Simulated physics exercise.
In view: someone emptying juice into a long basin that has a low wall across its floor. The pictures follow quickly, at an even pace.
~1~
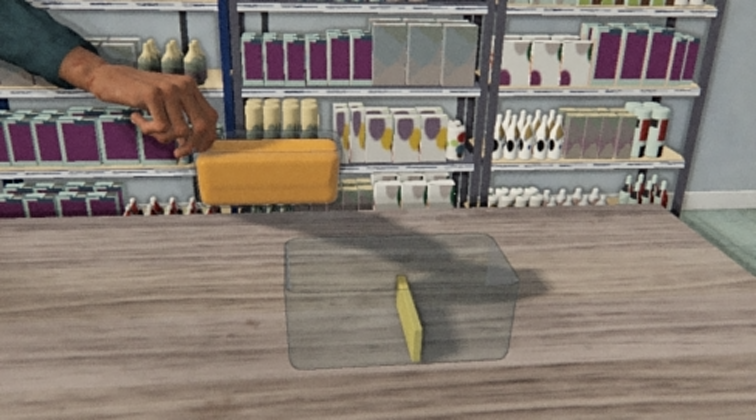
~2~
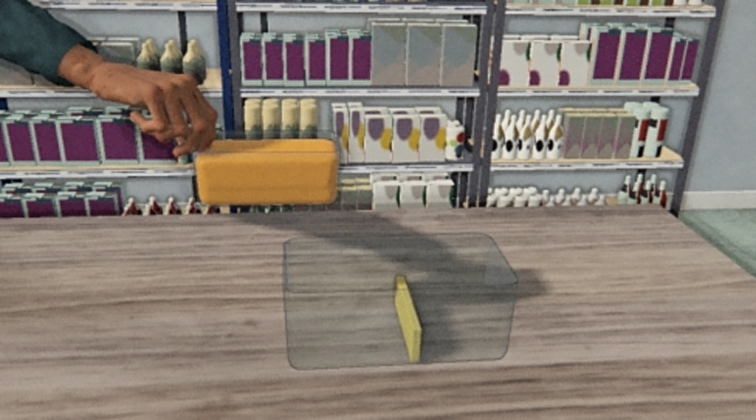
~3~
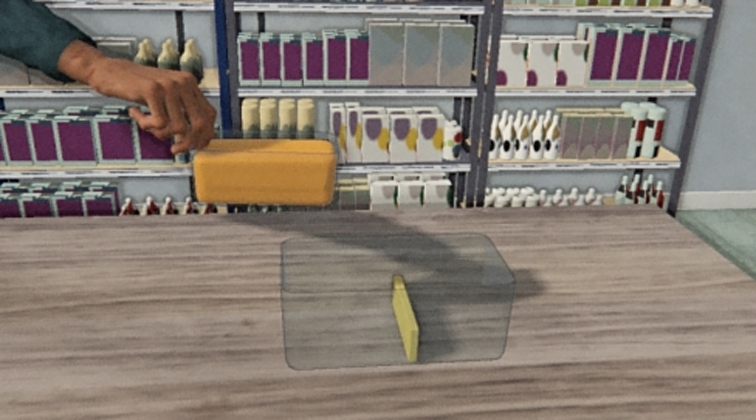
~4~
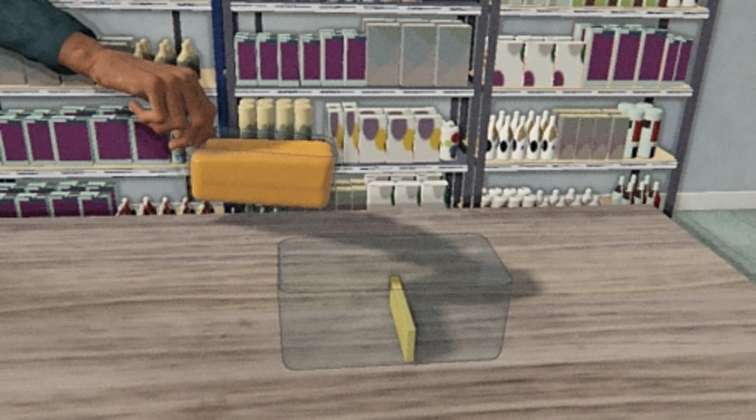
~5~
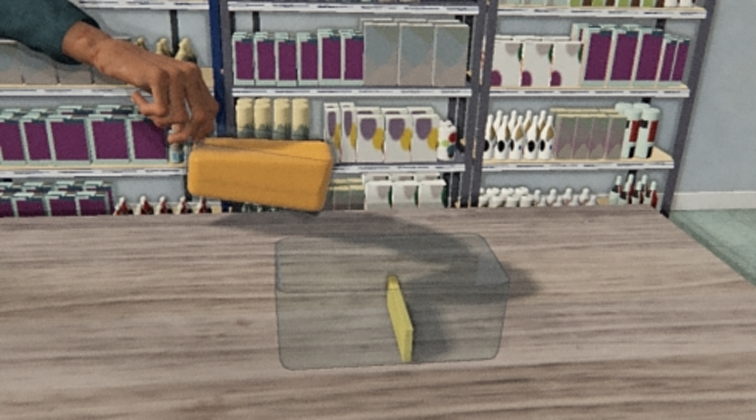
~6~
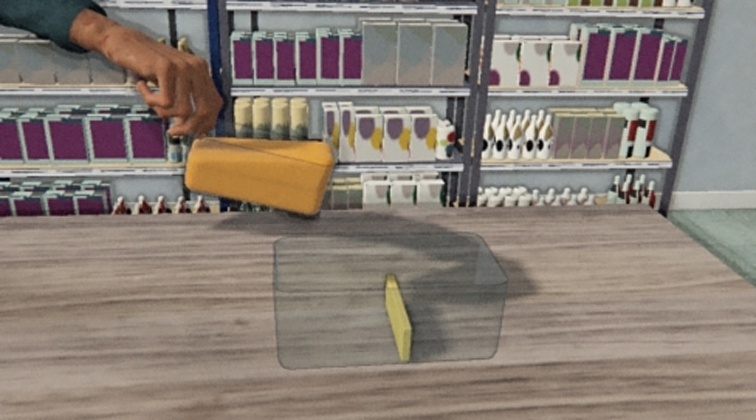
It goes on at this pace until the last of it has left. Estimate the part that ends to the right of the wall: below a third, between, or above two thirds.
It comes to under a third.
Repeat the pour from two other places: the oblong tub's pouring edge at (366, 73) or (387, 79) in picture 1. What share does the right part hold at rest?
Near 65 % and 70 %.
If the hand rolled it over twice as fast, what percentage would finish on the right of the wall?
It comes to 10 per cent or so.
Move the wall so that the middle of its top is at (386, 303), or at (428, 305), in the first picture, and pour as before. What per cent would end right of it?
Near 60 % and 5 %.
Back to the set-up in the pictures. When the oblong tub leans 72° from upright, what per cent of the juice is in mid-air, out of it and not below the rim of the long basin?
About 35 per cent.
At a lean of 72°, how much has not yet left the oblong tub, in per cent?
Near 25 %.
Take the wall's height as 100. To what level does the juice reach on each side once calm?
The left part 50 per cent, the right part 20.
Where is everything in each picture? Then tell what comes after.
The first frame shows tilt 0°; pouring edge (339, 142); surface from (200, 150) to (337, 148); the long basin's rim runs from (285, 265) to (505, 258); the wall's top is at (409, 302).
The second frame shows tilt 1°; pouring edge (339, 142); surface from (199, 149) to (336, 148).
The third frame shows tilt 2°; pouring edge (337, 144); surface from (197, 148) to (335, 149).
The fourth frame shows tilt 5°; pouring edge (335, 148); surface from (194, 148) to (333, 150).
The fifth frame shows tilt 9°; pouring edge (334, 152); surface from (193, 147) to (332, 151).
The sixth frame shows tilt 14°; pouring edge (333, 158); surface from (191, 147) to (333, 154); 1 per cent is over the edge.
A moment on, the oblong tub is tipped part way and 26 per cent is still to pour, 27 is left of the wall and 12 right of it.
Next, the oblong tub is tipped right over and 3 per cent is still to pour, 72 is left of the wall and 19 right of it.
Then the oblong tub is tipped right over and 0 per cent is still to pour, 76 is left of the wall and 21 right of it.
Later the oblong tub is tipped right over and 0 per cent is still to pour, 76 is left of the wall and 21 right of it.
Finally, 76 per cent lies left of the wall, 21 right of it and 3 outside.
